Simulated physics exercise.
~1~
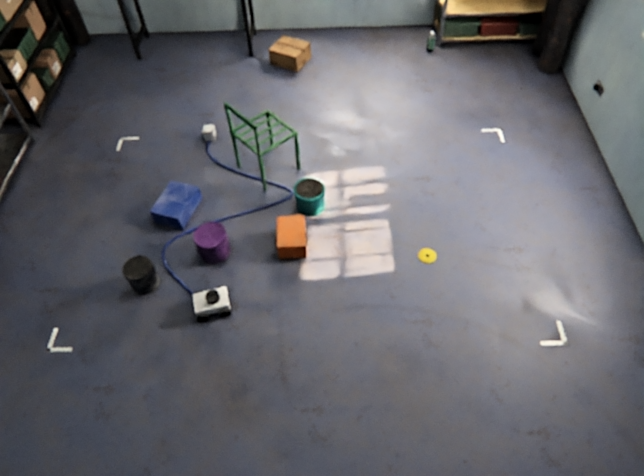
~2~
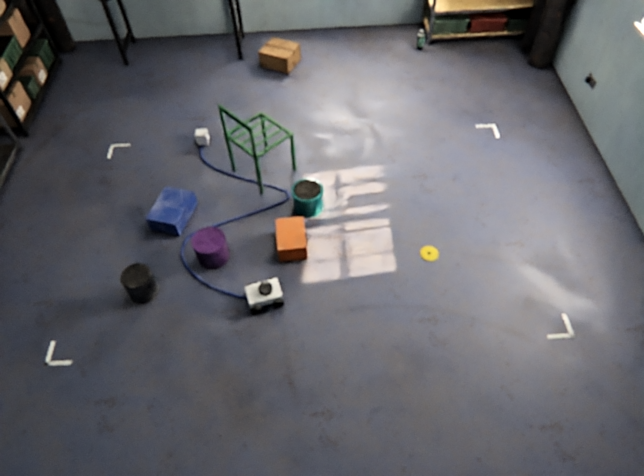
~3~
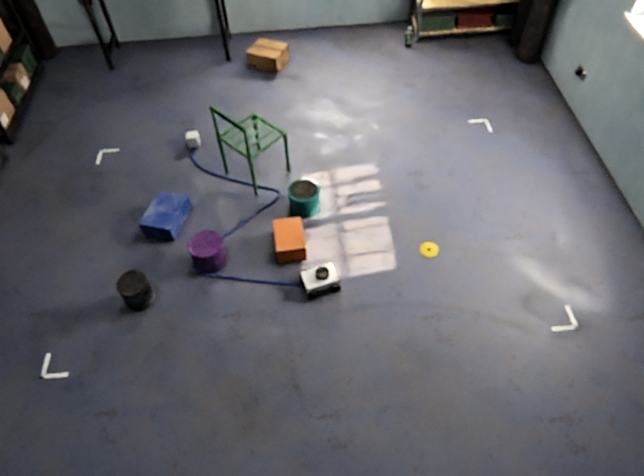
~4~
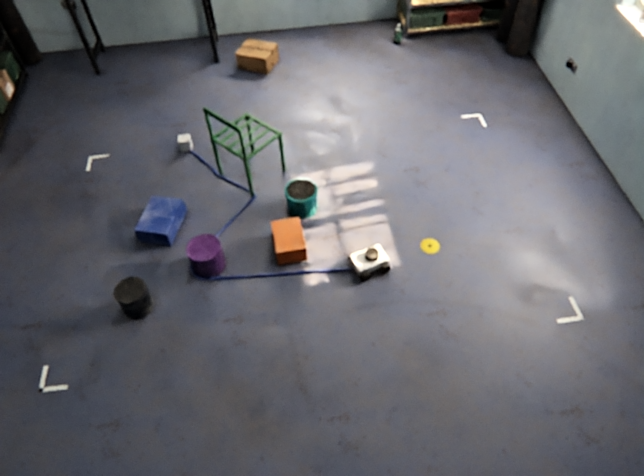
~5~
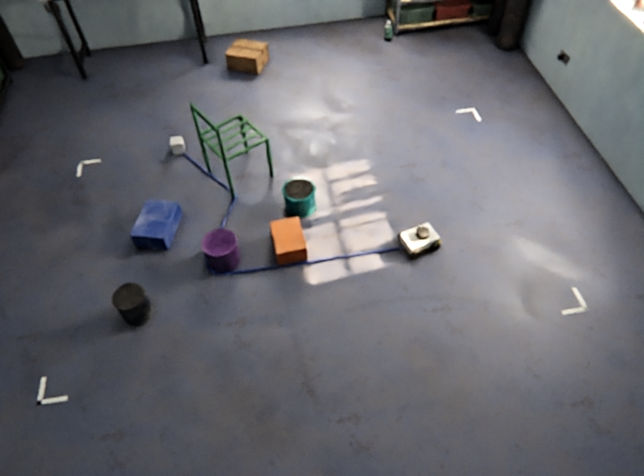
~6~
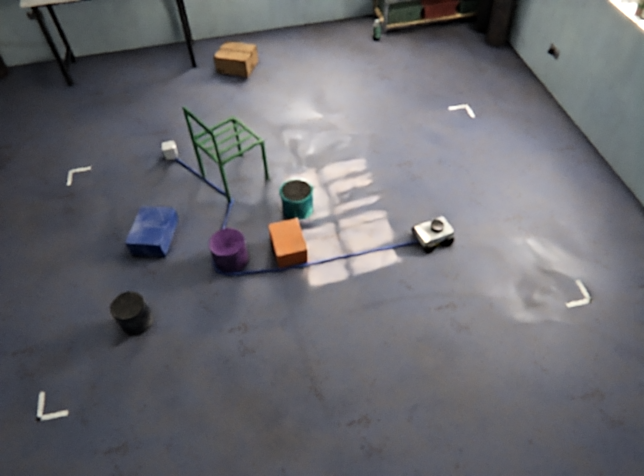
To begin with, a small white cart sits on a blue-grey workshop floor, its blue lead winding back among bins, crates and a green chair to a little white box. The cart rolls right, passing in front of the orange crate and drawing the slack out of the lead. It then angles gently away toward the yellow mark, and the lead straightens around the purple bin and by the chair's legs. As the cart reaches the mark, the purple bin slides a little to the right and the chair shifts slightly. The cart ends there, the lead stretched taut behind it and the small box still in place.
